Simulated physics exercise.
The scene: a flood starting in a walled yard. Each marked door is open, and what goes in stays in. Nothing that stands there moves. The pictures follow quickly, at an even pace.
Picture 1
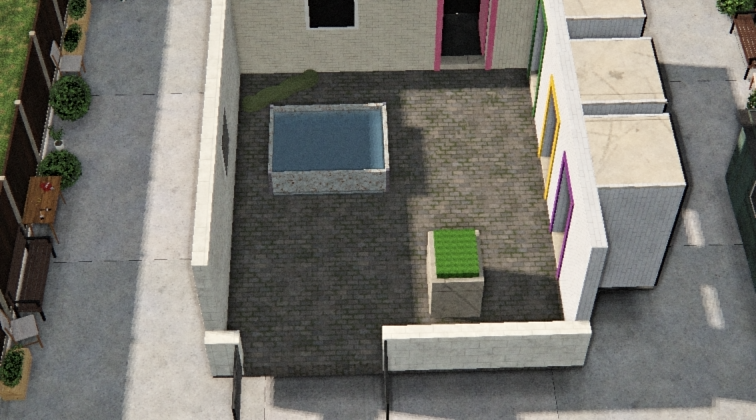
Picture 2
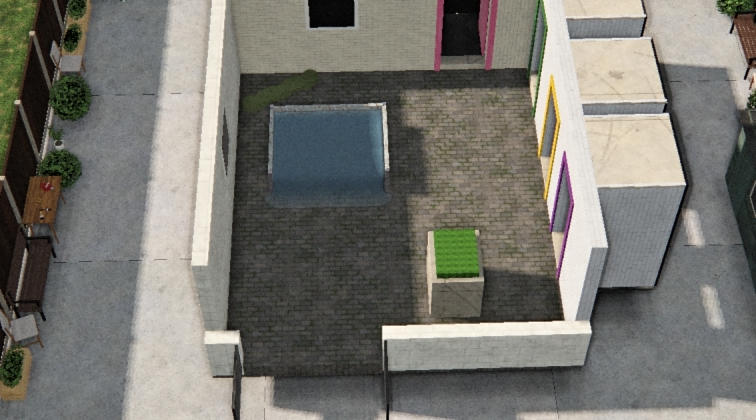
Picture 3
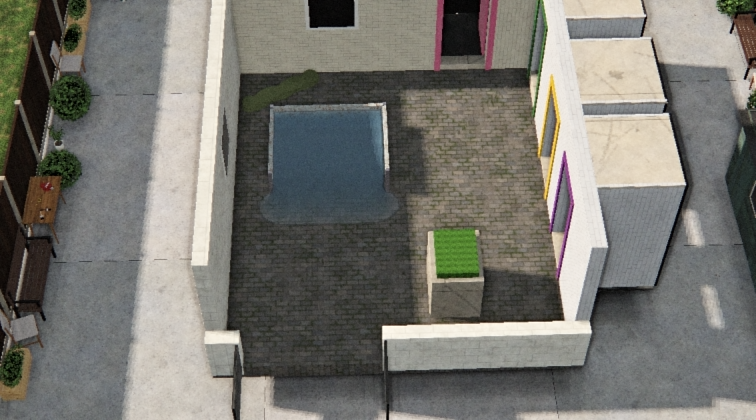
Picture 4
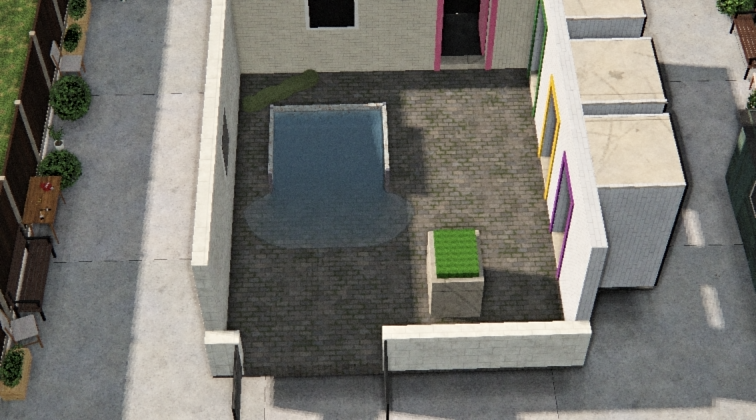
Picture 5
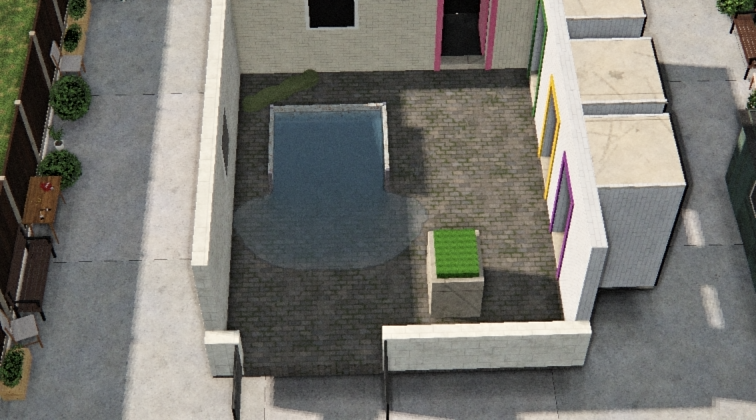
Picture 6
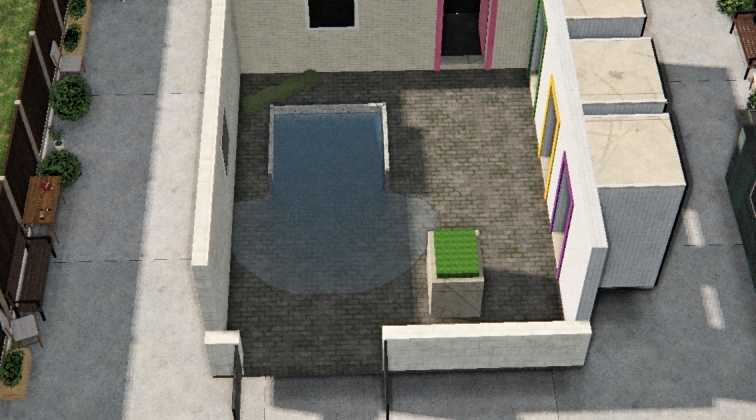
Water sits still in a raised stone tank inside a walled, brick-paved yard, then pours out through its near side. It runs forward across the paving and widens to both sides in a rounded sheet, spreading past the tank's width and reaching close to the grass-topped block on the right.
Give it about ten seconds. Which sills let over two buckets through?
The yellow door holds within the limit; the purple door holds within the limit; the pink door holds within the limit; the green door holds within the limit.
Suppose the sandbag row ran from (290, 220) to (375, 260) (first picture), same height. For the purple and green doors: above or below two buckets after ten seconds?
Then: The purple one goes over, the green one takes less.
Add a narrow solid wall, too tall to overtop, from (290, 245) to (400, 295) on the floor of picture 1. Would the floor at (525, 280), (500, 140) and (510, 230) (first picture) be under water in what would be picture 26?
In turn: Awash, dry, flooded.
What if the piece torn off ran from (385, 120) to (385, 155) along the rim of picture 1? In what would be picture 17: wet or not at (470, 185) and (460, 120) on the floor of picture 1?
In that order: Awash, under water.
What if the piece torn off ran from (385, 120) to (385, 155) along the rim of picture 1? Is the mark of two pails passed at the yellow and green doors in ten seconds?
One by one: Yellow floods; green is under.
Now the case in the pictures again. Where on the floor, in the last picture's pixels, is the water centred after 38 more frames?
I would point to (388, 261).
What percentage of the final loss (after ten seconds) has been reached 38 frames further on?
Close to 85 %.
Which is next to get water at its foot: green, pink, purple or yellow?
The purple door.
A moment on, water covers 35 % of the floor; the yellow door not reached, the purple door not reached, the pink door not reached, the green door not reached.
Next, water covers 40 % of the floor; the yellow door not reached, the purple door not reached, the pink door not reached, the green door not reached.
Then, water covers 45 % of the floor; the yellow door not reached, the purple door wet at the sill, nothing in, the pink door not reached, the green door not reached.
Later, water covers 50 % of the floor; the yellow door wet at the sill, nothing in, the purple door under two buckets in, the pink door not reached, the green door not reached.
In the end, water covers 65 % of the floor; the yellow door wet at the sill, nothing in, the purple door under two buckets in, the pink door not reached, the green door wet at the sill, nothing in.
